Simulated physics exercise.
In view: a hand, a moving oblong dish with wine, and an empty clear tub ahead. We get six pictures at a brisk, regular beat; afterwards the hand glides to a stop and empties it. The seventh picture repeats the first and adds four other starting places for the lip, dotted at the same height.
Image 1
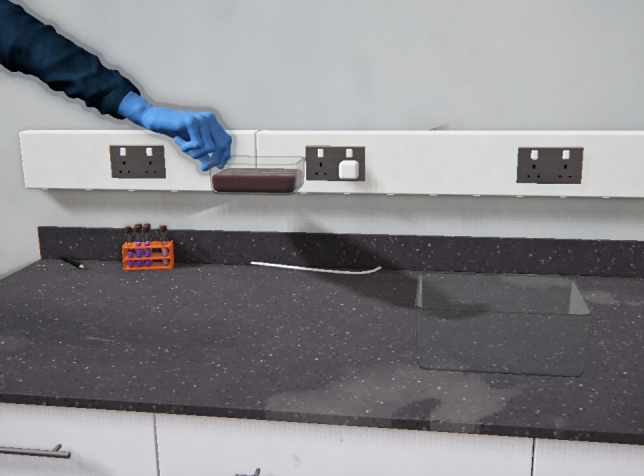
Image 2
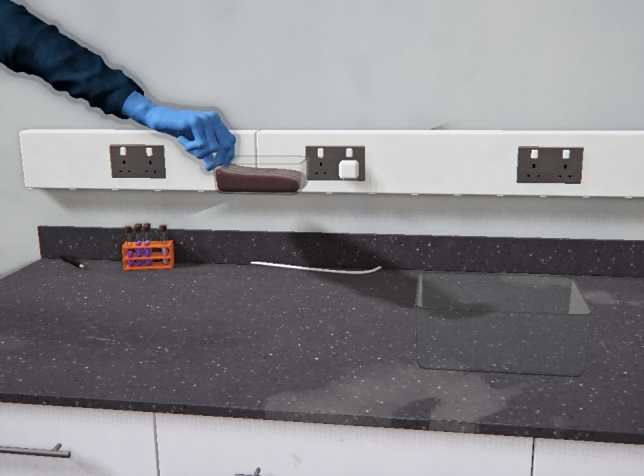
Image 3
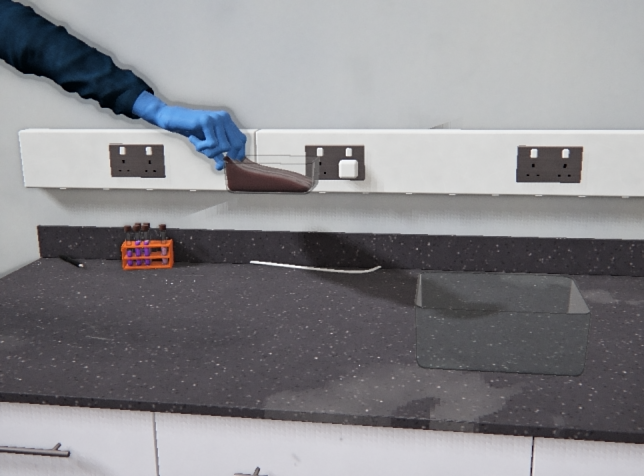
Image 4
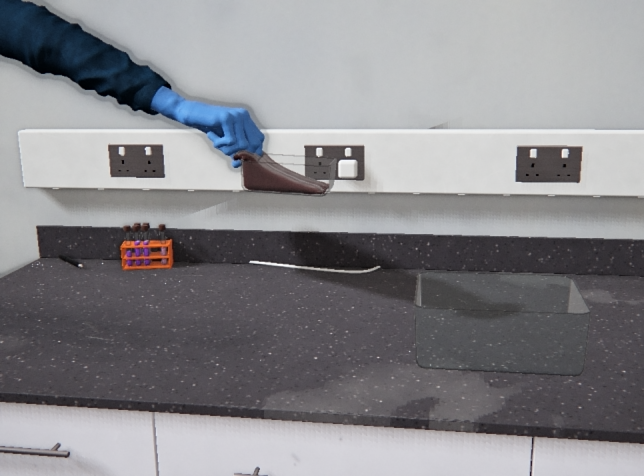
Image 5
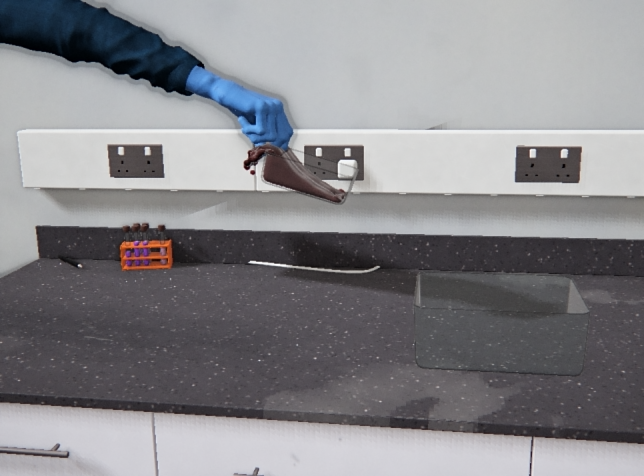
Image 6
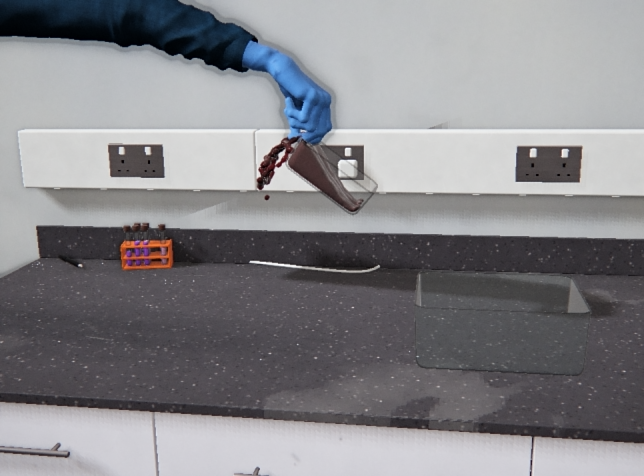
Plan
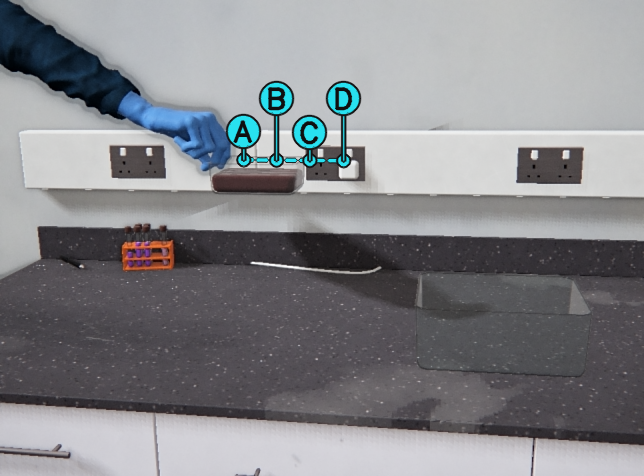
In the video, a blue-gloved hand holds a clear oblong dish of dark red liquid above a speckled counter and moves it right toward an empty clear tub, tilting it as liquid spills over the dish's left edge.
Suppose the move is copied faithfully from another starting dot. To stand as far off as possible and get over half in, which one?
B is the one.
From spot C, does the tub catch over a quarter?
Yes, clearly.
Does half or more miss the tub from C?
No, that is safe.
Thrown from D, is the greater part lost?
No, that is safe.
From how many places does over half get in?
Three.
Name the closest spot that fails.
A it is.
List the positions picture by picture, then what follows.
Upright, lip at (299, 160); tub from (416, 367) to (585, 376); nothing has left yet, in the first picture.
Upright, lip at (303, 160); nothing has left yet, in the second picture.
Upright, lip at (314, 159); wine is over the rim, down to (232, 158), in the third picture.
Tipped about 3°, lip at (332, 161); wine is over the rim, down to (240, 160), in the fourth picture.
Tipped about 16°, lip at (354, 172); wine is over the rim, down to (253, 173), in the fifth picture.
Tipped about 37°, lip at (375, 188); wine is over the rim, down to (267, 198), in the sixth picture.
In cyan, A at (243, 159); B at (276, 160); C at (309, 160); D at (343, 160).
Choosing A, about 16 % lands in the tub, 82 % falls short.
Choosing B, about 68 % lands in the tub, 28 % falls short and 5 % goes beside or beyond.
Choosing C, about 73 % lands in the tub, 20 % falls short and 8 % goes beside or beyond.
Choosing D, about 75 % lands in the tub, 15 % falls short and 10 % goes beside or beyond.
